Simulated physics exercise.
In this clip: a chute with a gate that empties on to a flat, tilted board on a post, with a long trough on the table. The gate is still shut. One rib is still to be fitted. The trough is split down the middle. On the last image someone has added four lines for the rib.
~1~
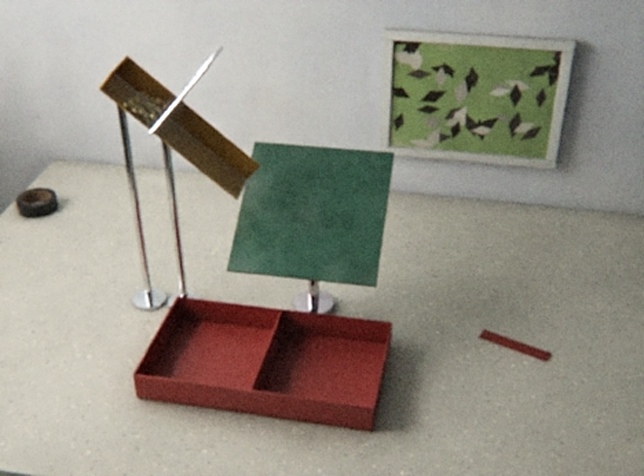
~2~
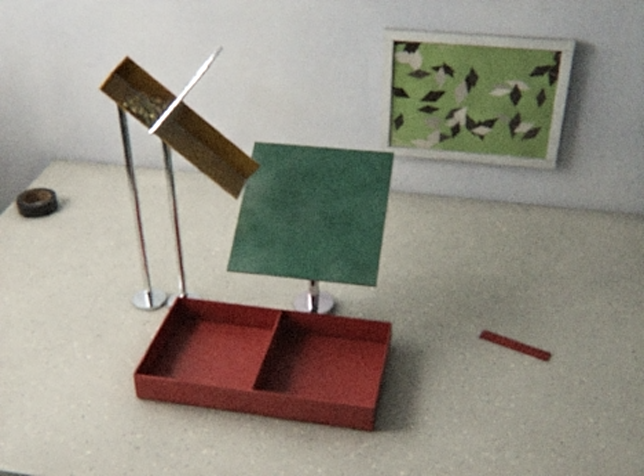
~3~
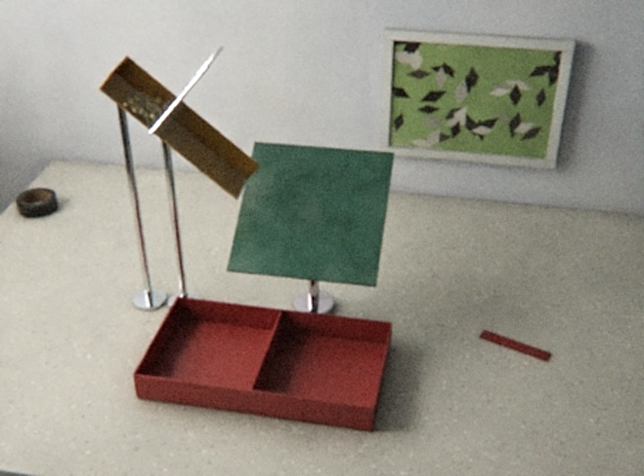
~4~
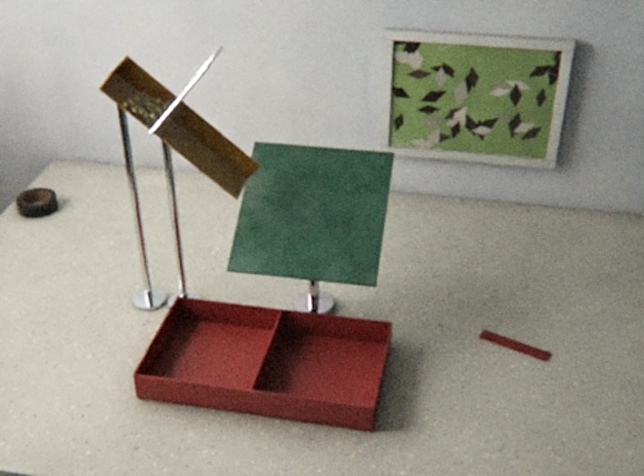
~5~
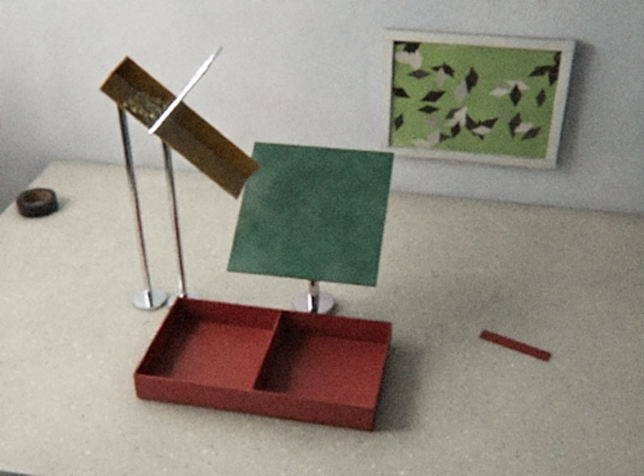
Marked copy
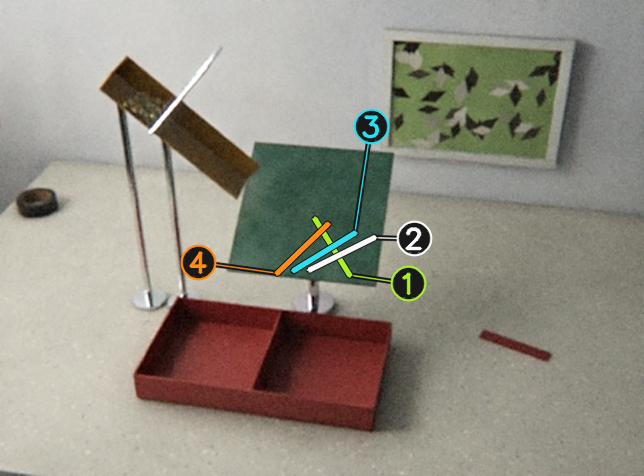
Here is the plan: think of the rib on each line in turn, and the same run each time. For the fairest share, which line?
3 is best.
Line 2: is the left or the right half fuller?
Right.
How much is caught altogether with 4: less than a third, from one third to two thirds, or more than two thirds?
Line 4 gives more than two thirds.
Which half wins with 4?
Left.
On the marked copy, line 1 from (315, 218) to (349, 275); line 2 from (374, 237) to (309, 269); line 3 from (354, 233) to (293, 270); line 4 from (327, 224) to (277, 273).
Choosing 1, of what is caught, a stray few in the left half, nearly all in the right.
Choosing 2, of what is caught, a stray few in the left half, nearly all in the right.
Choosing 3, of what is caught, about two thirds in the left half, about a third in the right.
Choosing 4, of what is caught, nearly all in the left half, a small part in the right.
